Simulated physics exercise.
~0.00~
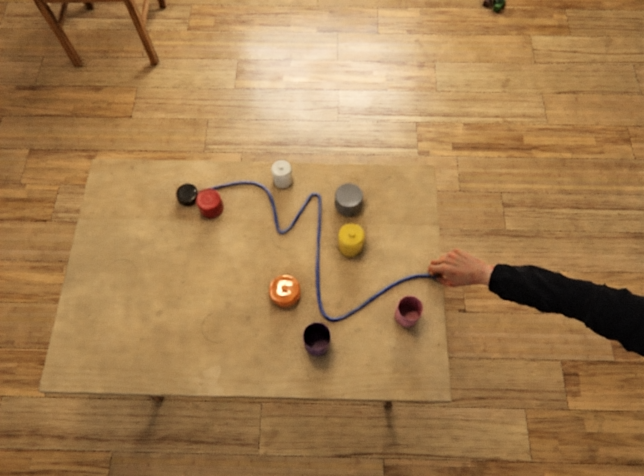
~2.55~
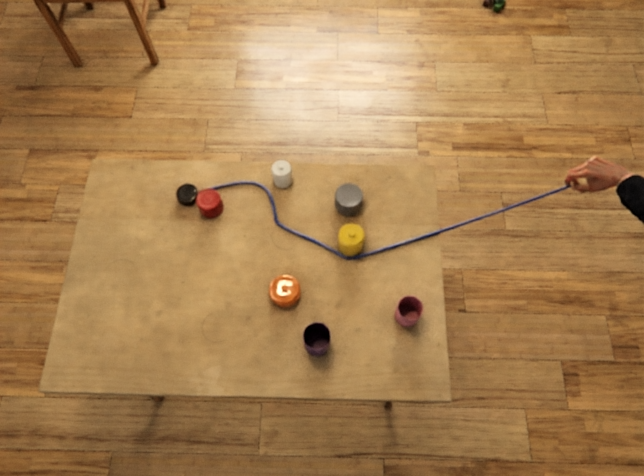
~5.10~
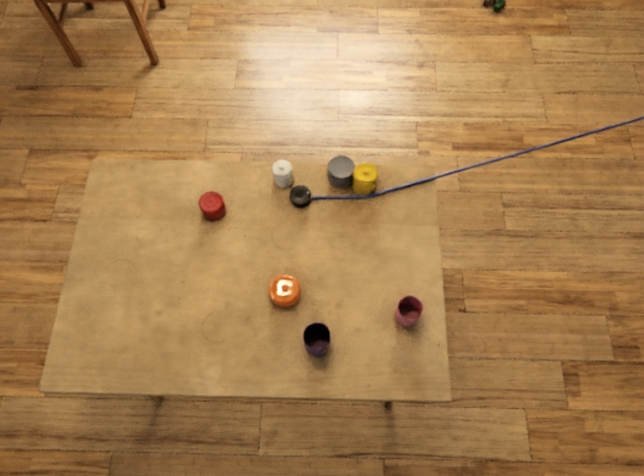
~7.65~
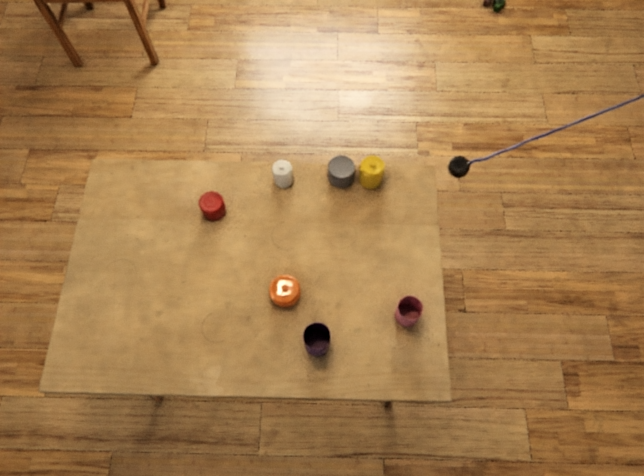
A blue lead winds from a black cable reel at the upper left of a table, past several pots, tubs and cups, to a hand at the right edge. The hand pulls it away to the upper right, straightening most of its bends and drawing it against the yellow pot while the reel stays put. The reel then slides right, below the white pot, as the yellow pot and grey tub shift up toward the table's top edge. Finally, the reel is past the right edge on the taut lead, the yellow pot has edged slightly farther right, and the cups remain in place.
